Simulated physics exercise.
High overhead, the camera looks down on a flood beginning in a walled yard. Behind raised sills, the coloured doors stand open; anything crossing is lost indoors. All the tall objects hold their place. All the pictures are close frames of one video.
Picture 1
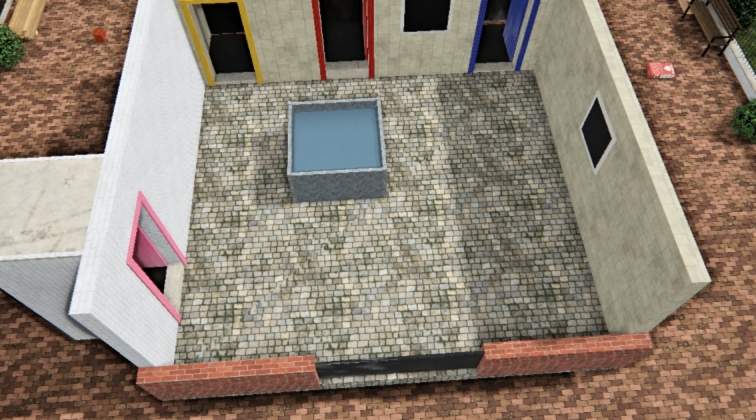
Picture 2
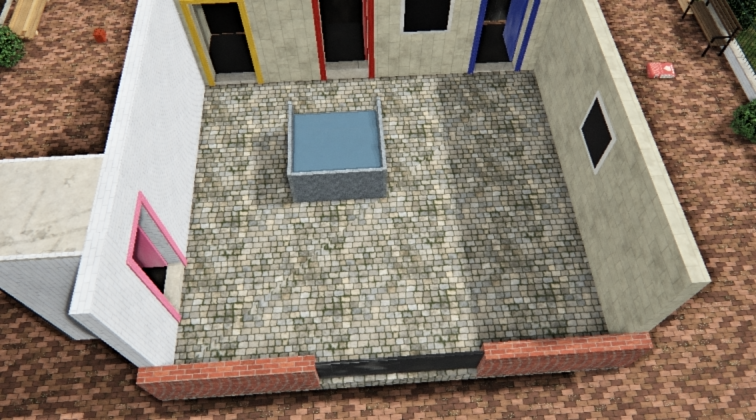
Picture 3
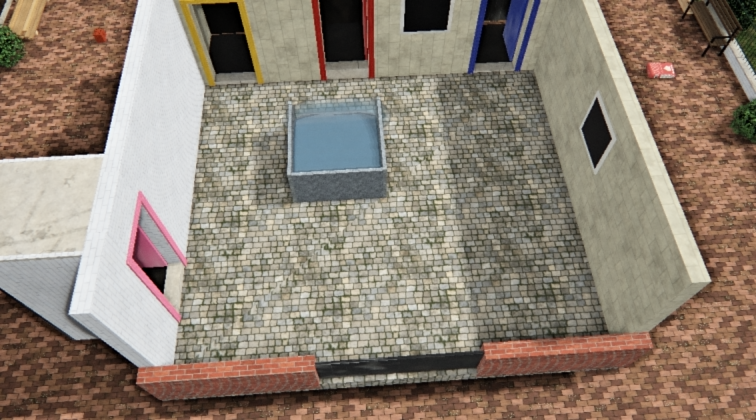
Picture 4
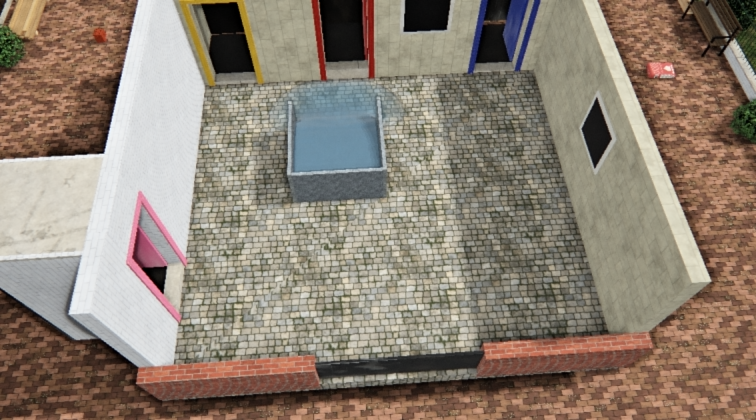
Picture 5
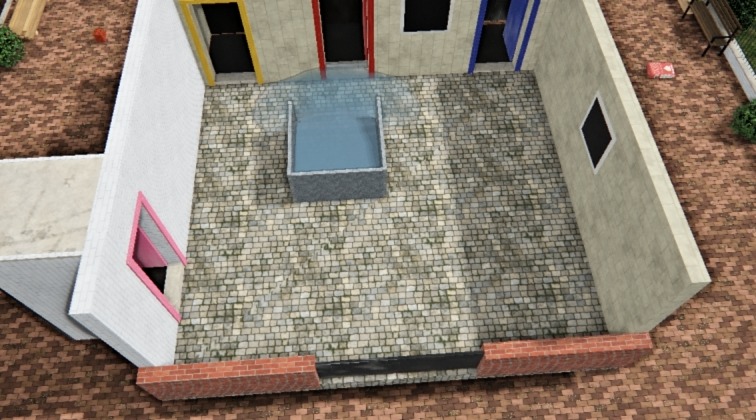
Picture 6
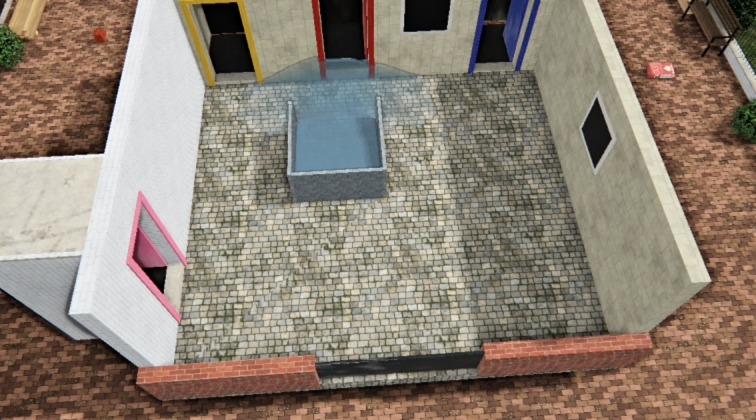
Water sits level in an open tank in a walled yard until the tank's far side opens up. It then pours out through the gap onto the cobbles behind, fans out to both sides, and reaches the back wall, spreading along its base by the red-framed door.
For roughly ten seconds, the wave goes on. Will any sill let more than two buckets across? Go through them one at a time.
At the end, the pink door copes honestly, the yellow door gets overwhelmed honestly, the blue door gets overwhelmed honestly, the red door gets overwhelmed honestly.
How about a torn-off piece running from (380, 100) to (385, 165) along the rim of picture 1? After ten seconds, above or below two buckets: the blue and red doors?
In brief, the blue goes past the mark; the red stops short.
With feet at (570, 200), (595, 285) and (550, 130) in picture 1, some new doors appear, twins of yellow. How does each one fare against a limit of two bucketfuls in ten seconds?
Result, in listed order - doesn't reach the limit, doesn't reach the limit, gets past the limit.
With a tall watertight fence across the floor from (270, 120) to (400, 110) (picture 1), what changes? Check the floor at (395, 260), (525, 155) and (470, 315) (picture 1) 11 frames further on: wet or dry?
Taking the points in turn, they are high and dry, inundated and high and dry.
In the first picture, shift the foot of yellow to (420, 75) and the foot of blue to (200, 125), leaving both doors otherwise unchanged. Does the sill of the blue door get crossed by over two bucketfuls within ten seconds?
I'd say blue door overflows.
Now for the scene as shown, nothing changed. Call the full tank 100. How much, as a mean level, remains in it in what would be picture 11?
It works out to roughly 38 %.
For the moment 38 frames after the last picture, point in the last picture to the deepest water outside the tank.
My estimate is about (601, 349).
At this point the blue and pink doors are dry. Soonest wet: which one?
Go with the blue one.
A moment on, water covers 15 % of the floor; the pink door not reached, the yellow door wet at the sill, nothing in, the blue door wet at the sill, nothing in, the red door over two buckets in.
Next, water covers 30 % of the floor; the pink door not reached, the yellow door under two buckets in, the blue door wet at the sill, nothing in, the red door far over two buckets in.
Then, water covers 55 % of the floor; the pink door wet at the sill, nothing in, the yellow door over two buckets in, the blue door under two buckets in, the red door far over two buckets in.
Later, water covers 80 % of the floor; the pink door wet at the sill, nothing in, the yellow door over two buckets in, the blue door over two buckets in, the red door far over two buckets in.
In the end, water covers 95 % of the floor; the pink door wet at the sill, nothing in, the yellow door over two buckets in, the blue door over two buckets in, the red door far over two buckets in.
